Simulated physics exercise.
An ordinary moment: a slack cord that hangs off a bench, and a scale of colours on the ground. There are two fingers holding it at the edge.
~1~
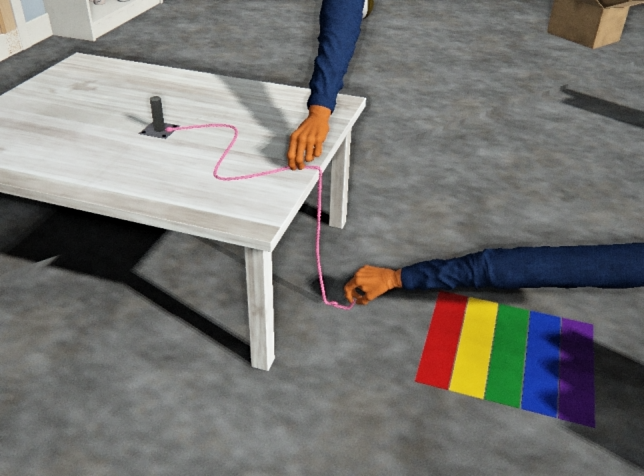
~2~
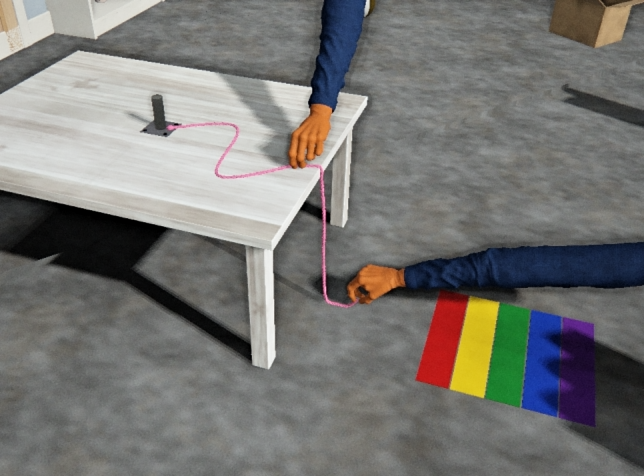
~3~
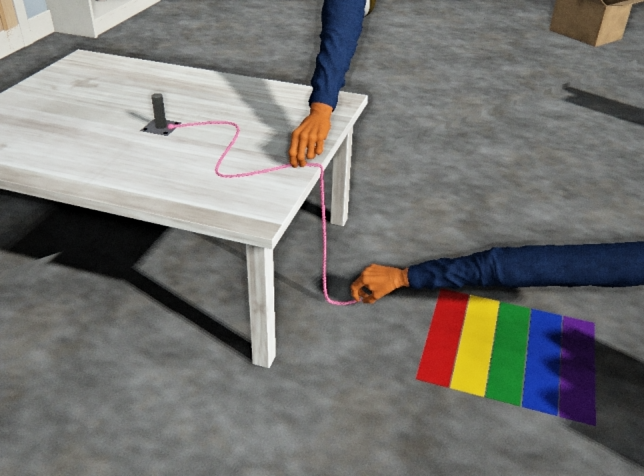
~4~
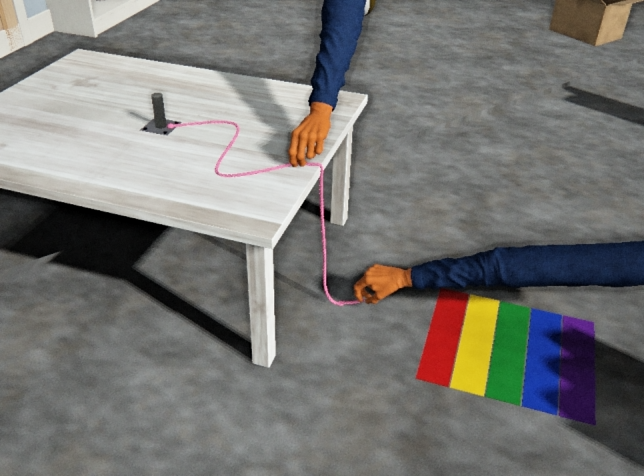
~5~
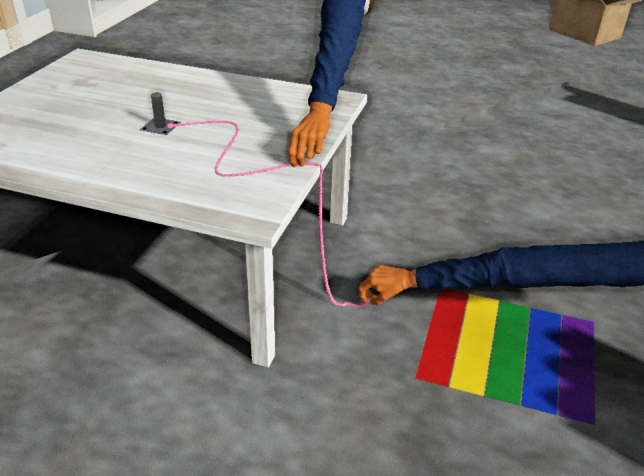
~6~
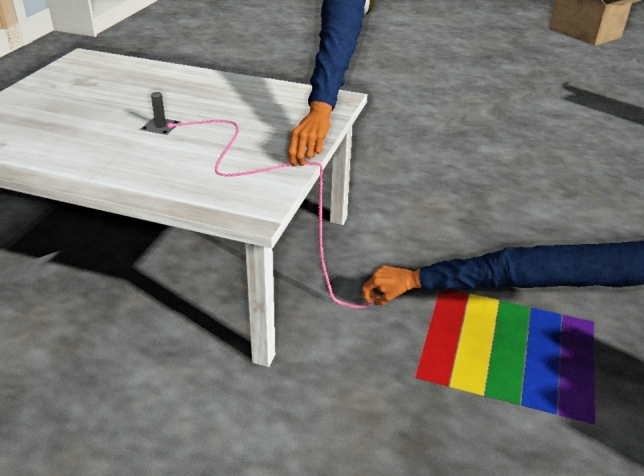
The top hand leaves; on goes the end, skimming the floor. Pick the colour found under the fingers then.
Purple is under them.
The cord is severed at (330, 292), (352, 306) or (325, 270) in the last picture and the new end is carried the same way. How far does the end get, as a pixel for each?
First try near (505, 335), second near (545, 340), third near (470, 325).
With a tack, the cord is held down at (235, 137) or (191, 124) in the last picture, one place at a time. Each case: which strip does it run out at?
That would give blue the first time and purple the second.
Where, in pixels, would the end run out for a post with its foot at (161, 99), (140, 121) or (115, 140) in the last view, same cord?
About (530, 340), then (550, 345), then (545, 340).
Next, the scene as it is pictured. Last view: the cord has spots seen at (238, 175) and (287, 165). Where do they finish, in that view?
First near (337, 180), second near (379, 208).
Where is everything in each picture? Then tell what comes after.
The first frame shows end (354, 301); red (436, 367); yellow (470, 375); green (505, 384); blue (540, 393); purple (577, 402).
The second frame shows end (357, 300); cord through (201, 125) (231, 145) (234, 177) (310, 166) (324, 226) (324, 286).
The third frame shows end (361, 300).
The fourth frame shows end (364, 300); cord through (202, 123) (231, 144) (234, 176) (310, 165) (322, 224) (325, 284).
The fifth frame shows end (369, 301).
The sixth frame shows end (372, 301); cord through (201, 123) (231, 143) (234, 175) (309, 164) (320, 223) (328, 284).
Early on, end near (525, 337); over green.
Midway, end near (560, 345); over blue.
At the end of the slack, end near (581, 350); over purple. Over purple.
